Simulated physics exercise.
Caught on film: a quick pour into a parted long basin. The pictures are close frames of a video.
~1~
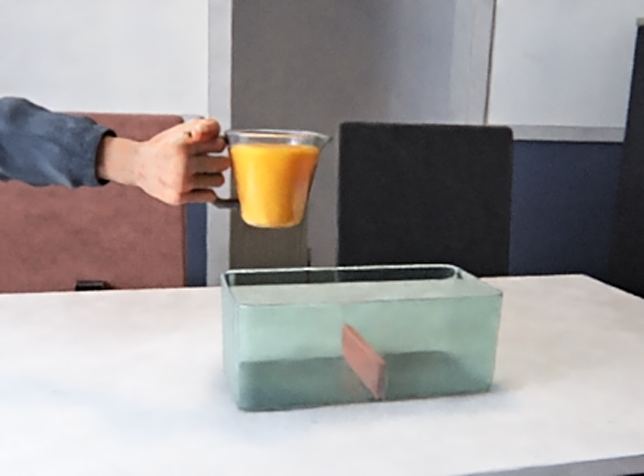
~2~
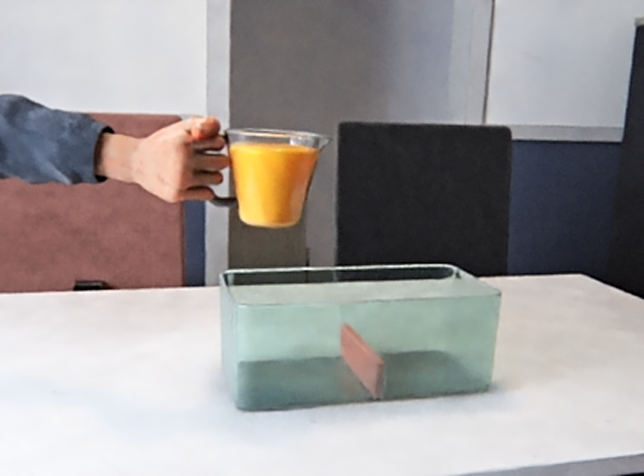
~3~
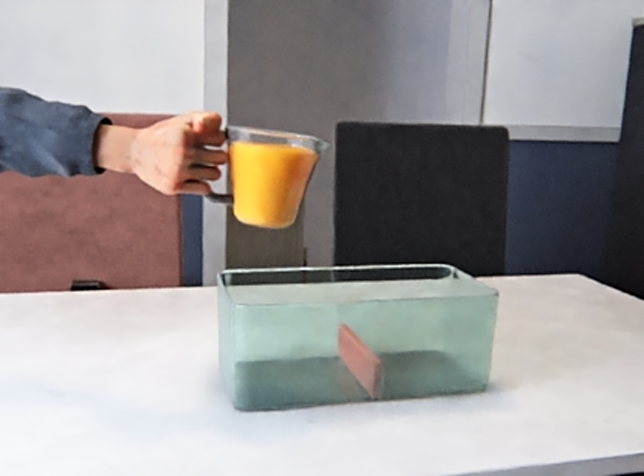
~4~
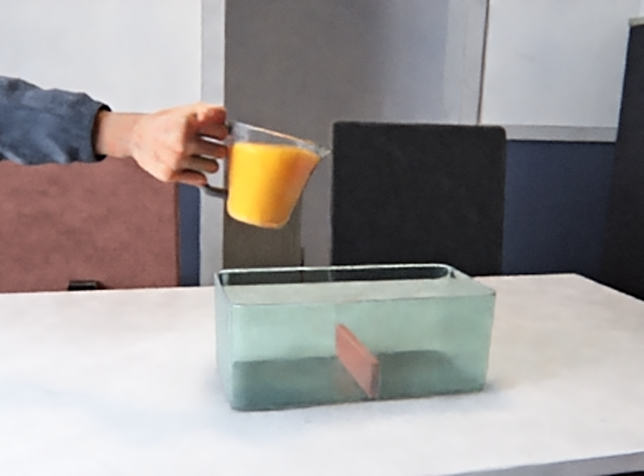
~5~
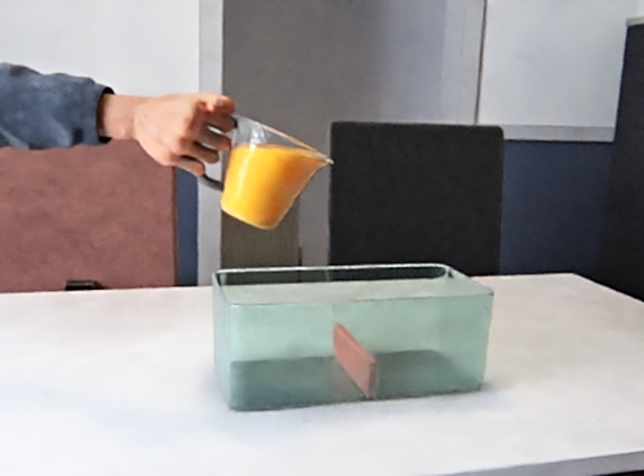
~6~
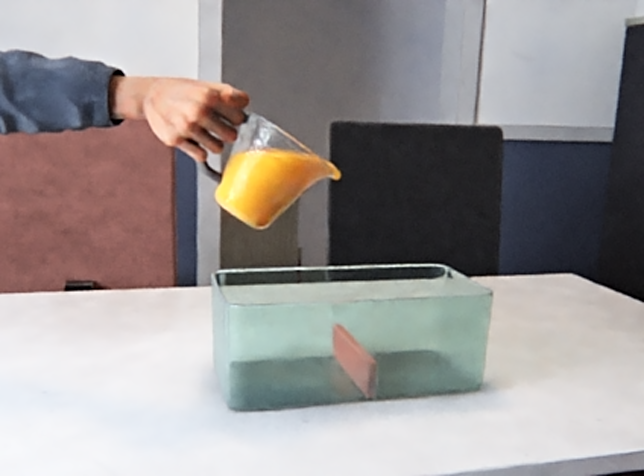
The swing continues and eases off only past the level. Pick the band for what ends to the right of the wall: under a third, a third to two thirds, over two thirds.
It comes to from a third to two thirds.
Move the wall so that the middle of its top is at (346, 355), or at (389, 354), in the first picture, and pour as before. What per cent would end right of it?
First some 75, then 20 per cent.
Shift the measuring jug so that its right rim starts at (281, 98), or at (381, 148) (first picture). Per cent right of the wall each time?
About 5 and 95 per cent.
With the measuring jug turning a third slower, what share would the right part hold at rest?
About 65 per cent.
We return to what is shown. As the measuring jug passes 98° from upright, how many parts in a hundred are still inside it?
Roughly 35 in a hundred.
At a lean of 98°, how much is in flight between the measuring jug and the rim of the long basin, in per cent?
Roughly 25 in a hundred.
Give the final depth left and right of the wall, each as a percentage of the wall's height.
Some 20 per cent left and 20 right.
A moment on, the measuring jug is tipped on its side and 35 per cent is still to pour, 6 is left of the wall and 32 right of it.
Next, the measuring jug is tipped right over and 1 per cent is still to pour, 48 is left of the wall and 47 right of it.
Then the measuring jug is tipped right over and 0 per cent is still to pour, 50 is left of the wall and 48 right of it.
Later the measuring jug is tipped right over and 0 per cent is still to pour, 51 is left of the wall and 48 right of it.
Finally, 51 per cent lies left of the wall, 48 right of it and 1 outside.
